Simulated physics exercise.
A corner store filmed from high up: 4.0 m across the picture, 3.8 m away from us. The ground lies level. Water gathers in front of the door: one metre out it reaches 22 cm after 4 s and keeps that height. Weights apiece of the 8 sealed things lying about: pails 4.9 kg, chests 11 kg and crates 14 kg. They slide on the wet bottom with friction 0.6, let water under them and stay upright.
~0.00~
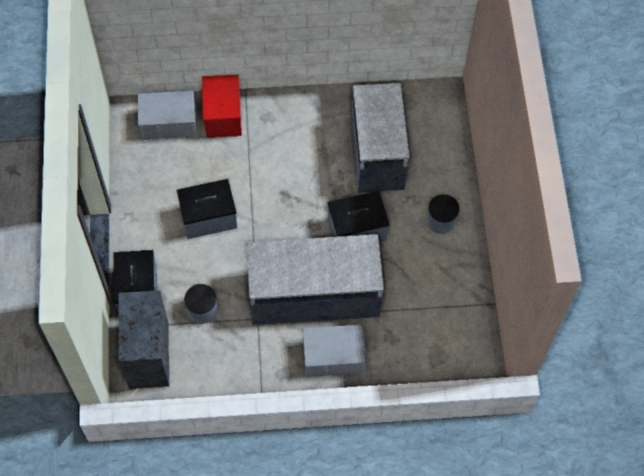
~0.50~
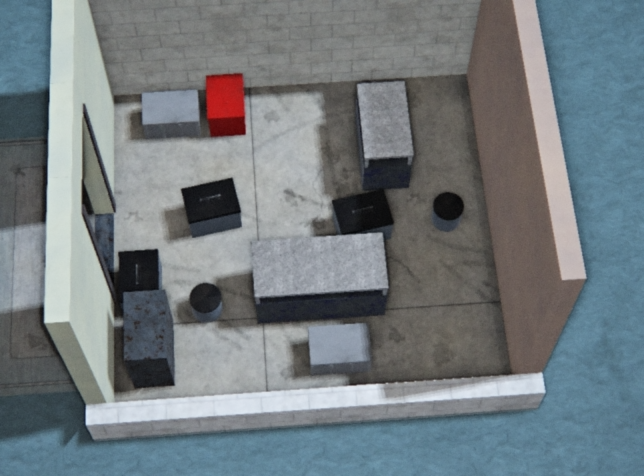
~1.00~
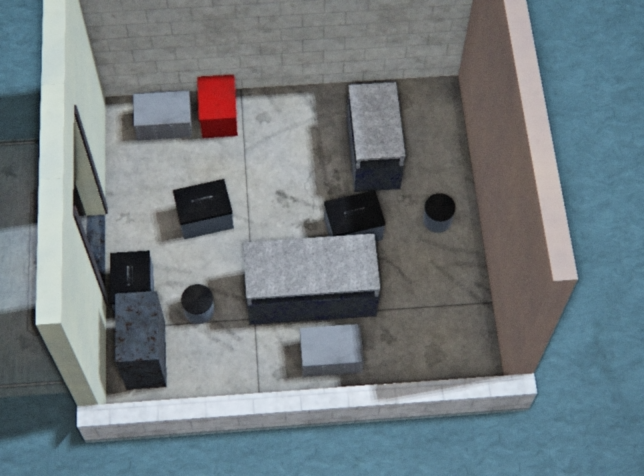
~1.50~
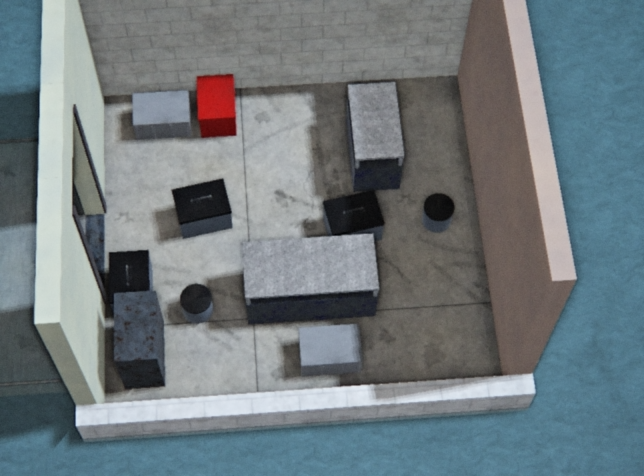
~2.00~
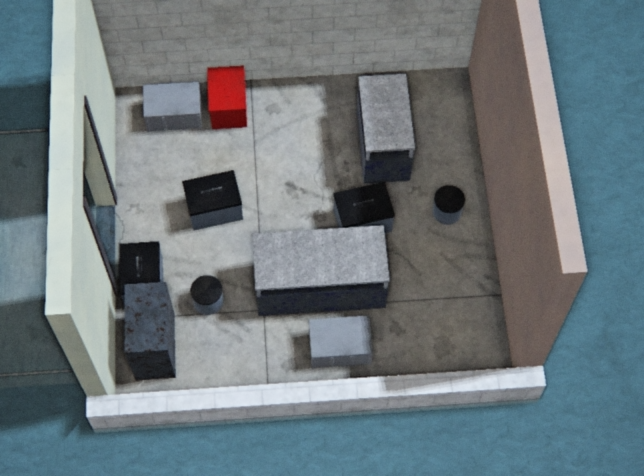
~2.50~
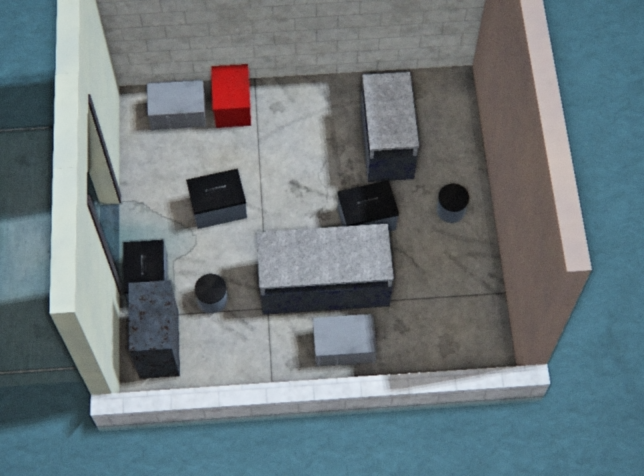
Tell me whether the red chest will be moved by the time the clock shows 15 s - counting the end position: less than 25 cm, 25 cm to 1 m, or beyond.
Red chest moves a short way.
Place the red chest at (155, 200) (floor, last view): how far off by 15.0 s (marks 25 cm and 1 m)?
It gets carried off.
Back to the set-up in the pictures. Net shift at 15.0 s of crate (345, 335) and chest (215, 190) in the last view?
In that order: 80 cm, 120 cm.
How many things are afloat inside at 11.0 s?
8 of them.
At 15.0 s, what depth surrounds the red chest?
Roughly 10 cm.
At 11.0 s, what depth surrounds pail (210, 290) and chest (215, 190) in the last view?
About 12 and 11 cm.
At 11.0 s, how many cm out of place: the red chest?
Roughly 40 cm by then.
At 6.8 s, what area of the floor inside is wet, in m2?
Roughly 11.5 m2.
After 3.5 s the red chest is near (231, 86), 0.0 m from its start, aground; 0 afloat.
After 6.8 s the red chest is near (233, 82), 0.1 m from its start, aground; 3 afloat.
After 11.0 s the red chest is near (190, 86), 0.4 m from its start, afloat; 8 afloat.
After 15.0 s the red chest is near (198, 129), 0.6 m from its start, afloat; 8 afloat.
